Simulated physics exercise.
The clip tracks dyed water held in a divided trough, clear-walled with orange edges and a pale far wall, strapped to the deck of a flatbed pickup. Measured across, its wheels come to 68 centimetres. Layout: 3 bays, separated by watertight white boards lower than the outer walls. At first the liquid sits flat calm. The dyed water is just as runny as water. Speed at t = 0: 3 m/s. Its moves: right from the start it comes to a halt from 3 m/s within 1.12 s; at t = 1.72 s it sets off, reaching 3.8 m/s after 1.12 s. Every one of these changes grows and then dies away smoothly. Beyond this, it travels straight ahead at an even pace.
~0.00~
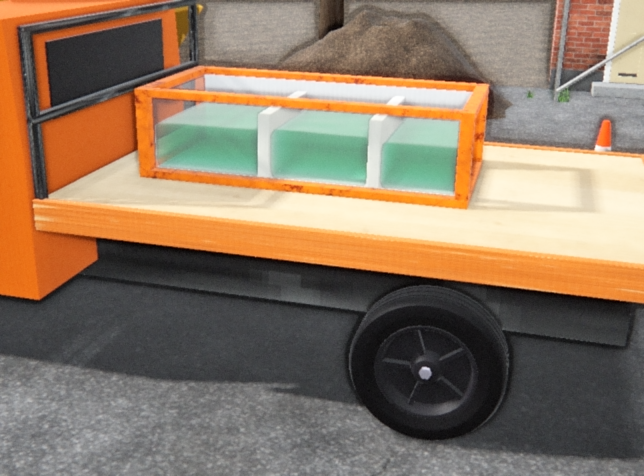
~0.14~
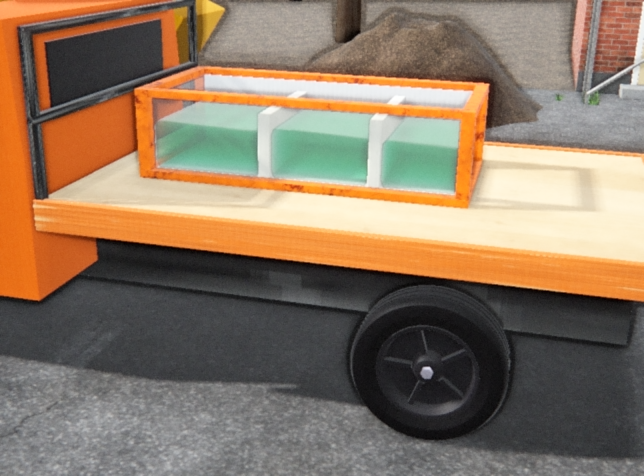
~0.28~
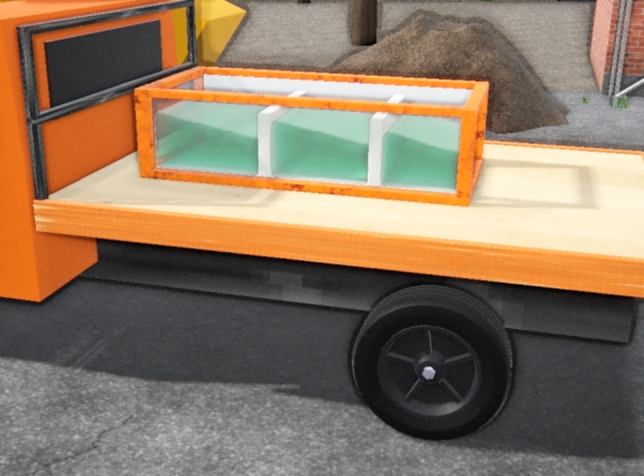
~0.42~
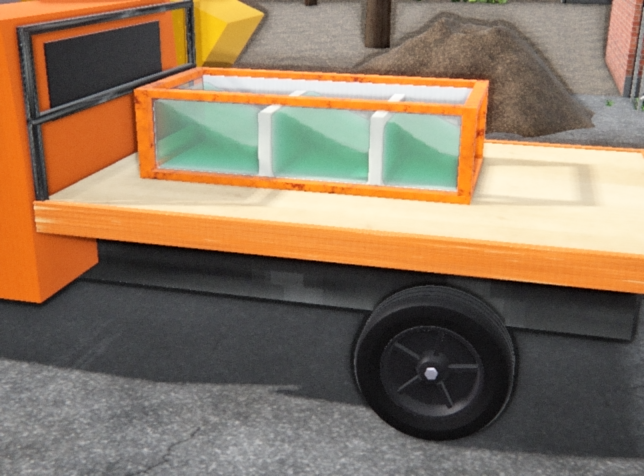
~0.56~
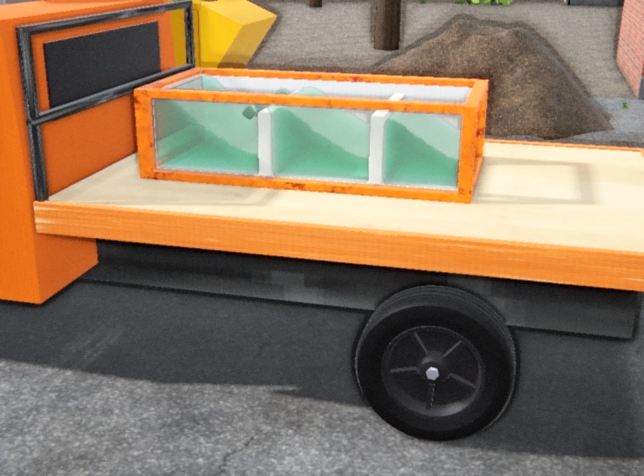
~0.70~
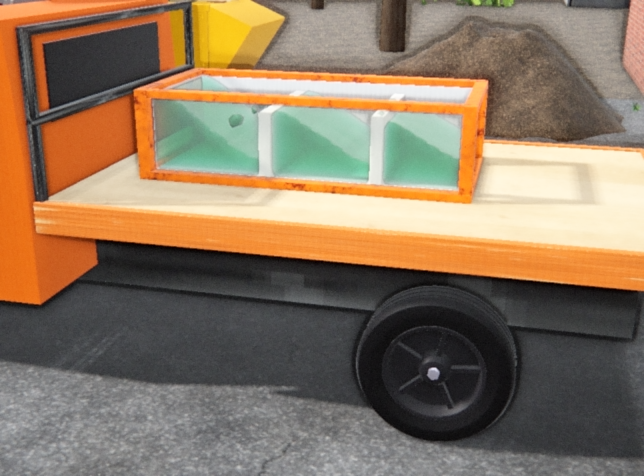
At the start, an orange flatbed truck rolls left past a dirt pile, carrying a clear-walled trough with three compartments of level green liquid. As the truck slows, the liquid climbs toward the left side of each compartment, and then a small blob appears above the slope in the leftmost one.
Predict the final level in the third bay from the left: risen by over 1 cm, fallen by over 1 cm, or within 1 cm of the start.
My guess is it gains liquid.
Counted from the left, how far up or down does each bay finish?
In cm: 4 down, 1 up, 5 up.
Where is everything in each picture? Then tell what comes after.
Surface heights from the left, (212, 122), (317, 131), (416, 139); board top at (263, 115) and (375, 122); the front is on the left, levels are read along the near wall; a wheel hub at (424, 378), in the first picture.
Surface heights from the left, (212, 123), (317, 131), (417, 139), in the second picture.
Surface heights from the left, (212, 122), (317, 127), (417, 135), in the third picture.
Surface heights from the left, (212, 123), (318, 127), (418, 131), in the fourth picture.
Surface heights from the left, (212, 125), (318, 128), (418, 131), in the fifth picture.
Surface heights from the left, (211, 122), (318, 129), (419, 131); a wheel hub at (432, 378), in the sixth picture.
By 1.40 s the mean depths from the left are 25, 21, 23 cm.
By 2.30 s the mean depths from the left are 21, 22, 24 cm.
By 3.40 s the mean depths from the left are 19, 24, 28 cm.
By 5.82 s the mean depths from the left are 19, 24, 28 cm.
